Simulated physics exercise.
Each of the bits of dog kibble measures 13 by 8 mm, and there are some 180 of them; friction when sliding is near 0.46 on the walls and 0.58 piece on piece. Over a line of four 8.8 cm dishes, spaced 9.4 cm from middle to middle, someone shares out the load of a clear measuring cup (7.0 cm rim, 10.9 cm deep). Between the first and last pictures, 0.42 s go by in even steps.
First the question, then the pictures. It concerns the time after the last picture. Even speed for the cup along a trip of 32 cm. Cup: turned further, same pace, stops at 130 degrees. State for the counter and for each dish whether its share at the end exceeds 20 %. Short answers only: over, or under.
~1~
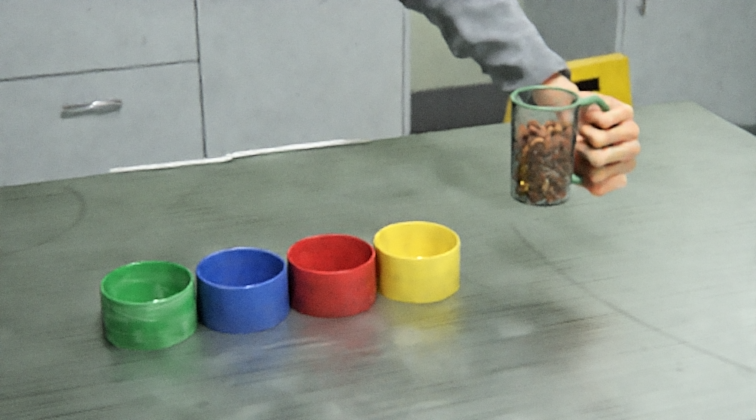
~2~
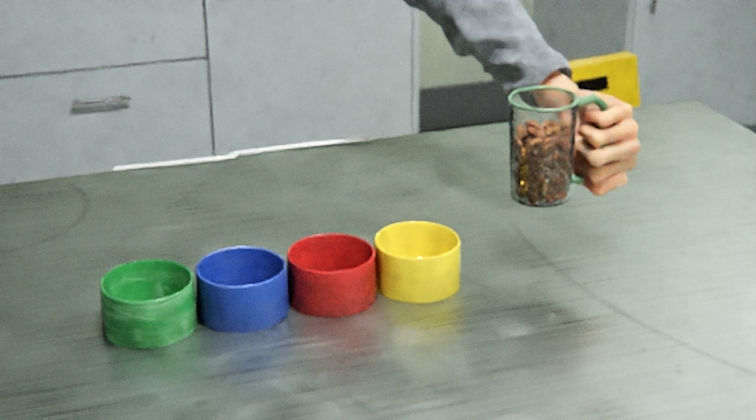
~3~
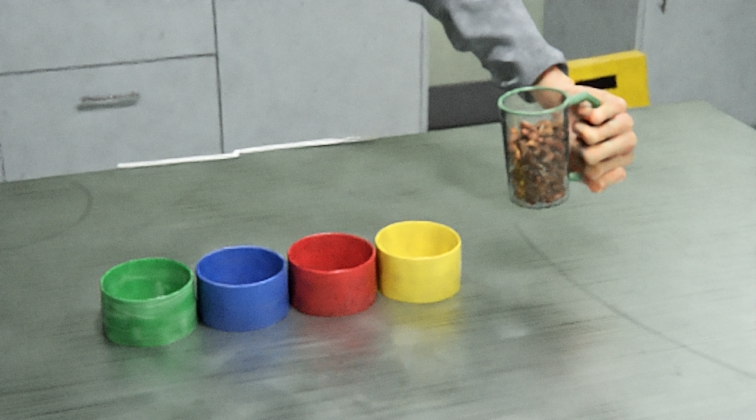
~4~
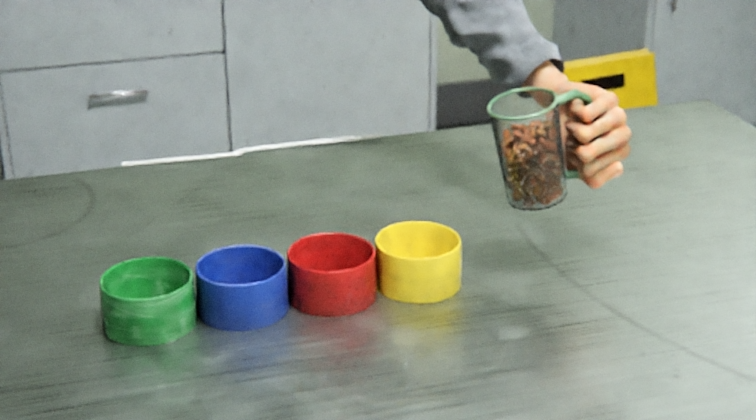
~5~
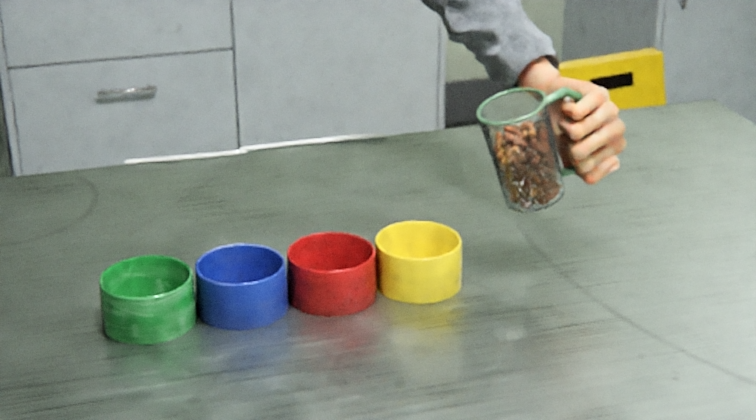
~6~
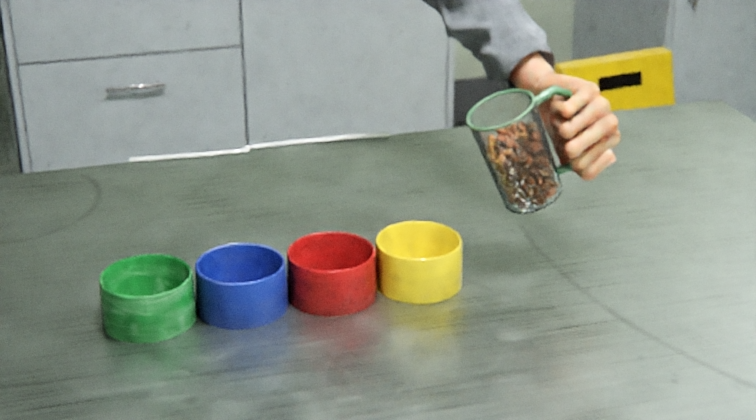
Red: It will be left with more than one in five, blue: It will be left with one in five or fewer, green: It will be left with one in five or fewer, yellow: It will be left with one in five or fewer, counter: It will be left with one in five or fewer.
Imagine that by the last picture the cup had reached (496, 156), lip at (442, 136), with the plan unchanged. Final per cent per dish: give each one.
The red dish keeps 10, the blue one 80, the green one 0 and the yellow one 0.
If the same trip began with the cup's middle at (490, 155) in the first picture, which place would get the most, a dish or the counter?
Most of it lands at blue.
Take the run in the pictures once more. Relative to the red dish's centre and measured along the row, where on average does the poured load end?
2 cm or so, leftwards.
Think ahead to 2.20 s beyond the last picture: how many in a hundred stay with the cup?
Close to 0 % of the load.
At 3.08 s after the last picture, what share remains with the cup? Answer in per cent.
Roughly 0 %.
Then, 1.32 s after the last picture, tilt 104 degrees; cup holds 95 %, red 5 %.
Then, 2.20 s after the last picture, tilt 130 degrees; cup holds 0 %, red 85 %, blue 5 %.
Then, 3.08 s after the last picture, tilt 130 degrees; cup holds 0 %, red 85 %, blue 5 %.
In the end, red 85 %, blue 5 %, green 0 %, yellow 0 %, counter 10 %.
